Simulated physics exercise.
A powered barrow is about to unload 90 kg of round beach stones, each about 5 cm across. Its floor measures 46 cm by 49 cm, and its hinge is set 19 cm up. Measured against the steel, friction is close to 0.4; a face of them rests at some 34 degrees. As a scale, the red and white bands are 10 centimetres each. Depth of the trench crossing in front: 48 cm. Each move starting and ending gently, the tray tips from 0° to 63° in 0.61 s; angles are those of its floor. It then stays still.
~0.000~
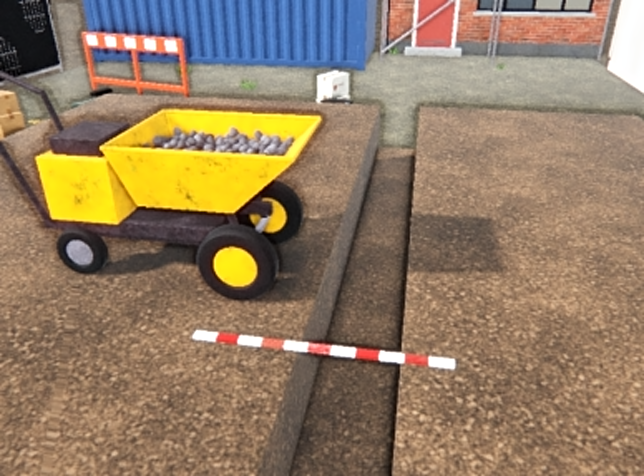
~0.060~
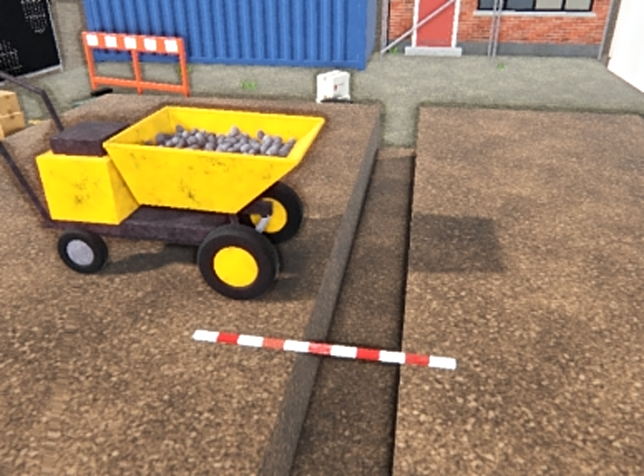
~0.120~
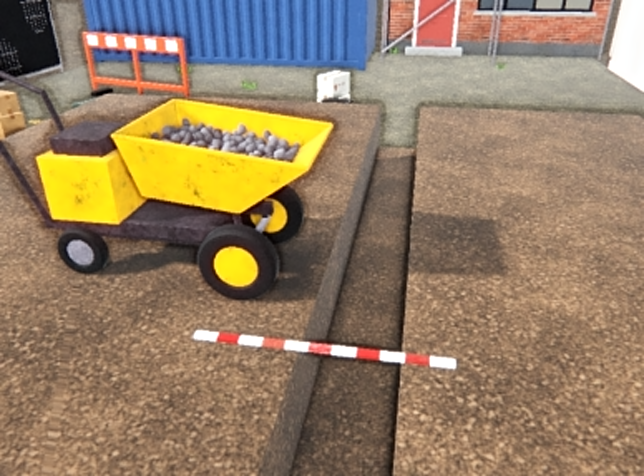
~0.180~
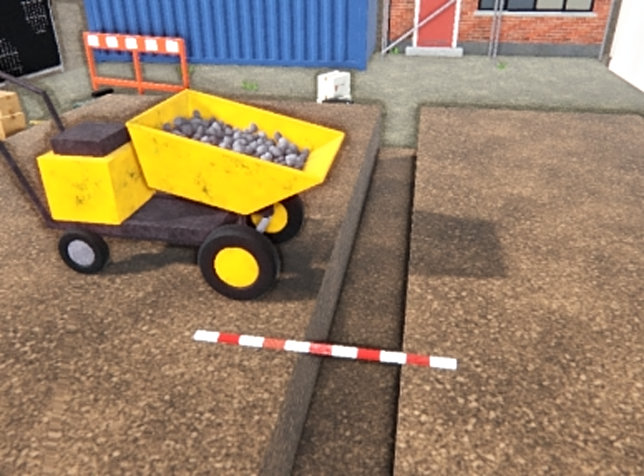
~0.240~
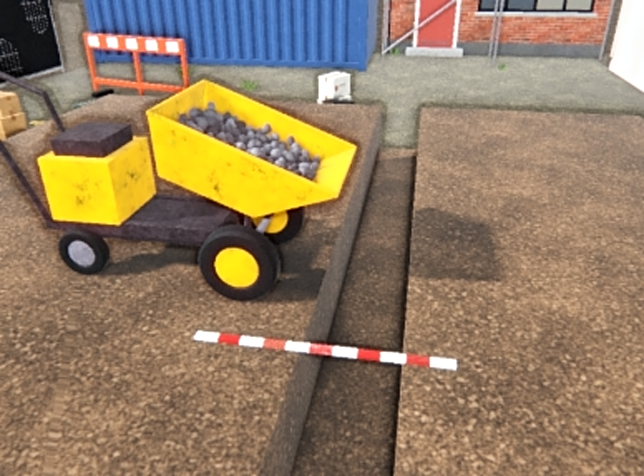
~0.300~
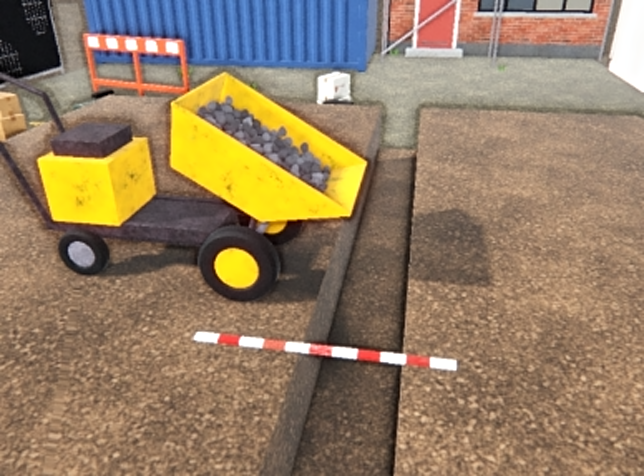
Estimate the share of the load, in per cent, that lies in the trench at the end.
I would say 37 per cent of the load lies in the trench at the end.
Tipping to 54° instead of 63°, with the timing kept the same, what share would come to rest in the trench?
In that case around 50 percent.
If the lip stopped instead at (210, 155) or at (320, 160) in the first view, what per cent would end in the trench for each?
The first gives about 100 percent and the second about 10 percent.
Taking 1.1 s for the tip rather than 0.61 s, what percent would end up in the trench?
I'd put it at roughly 50 per cent.
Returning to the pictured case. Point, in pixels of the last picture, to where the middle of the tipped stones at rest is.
I'd put it close to (437, 283).
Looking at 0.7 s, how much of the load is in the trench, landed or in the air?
About 15 per cent by then.
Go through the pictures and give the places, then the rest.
Lip at (293, 160), floor tilted 0°, highest stones at (239, 141), in the first picture.
Lip at (297, 162), floor tilted 2°, highest stones at (185, 137); the stones move at 0.4 m/s on average, in the second picture.
Lip at (308, 169), floor tilted 6°, highest stones at (182, 133); the stones move at 0.7 m/s on average, in the third picture.
Lip at (322, 180), floor tilted 13°, highest stones at (188, 125); the stones move at 1.0 m/s on average, in the fourth picture.
The tray is at 22°, its lip at (337, 196); the top of the load is at (201, 117); the stones move at 1.2 m/s on average, in the fifth picture.
Lip at (350, 214), floor tilted 31°, highest stones at (217, 110); the stones move at 1.3 m/s on average, in the sixth picture.
After 0.5 s the floor is at 53°; 100 % in the tray; the foremost stones are at (348, 225).
After 0.7 s the floor is at 63°; 83 % in the tray, 13 % in the trench, 4 % past the trench; the foremost stones are at (423, 276).
After 1.1 s the floor is at 63°; 21 % in the tray, 22 % in the trench, 58 % past the trench; the foremost stones are at (565, 284).
After 3.0 s the floor is at 63°; 0 % in the tray, 37 % in the trench, 63 % past the trench; the foremost stones are past the picture's edge.
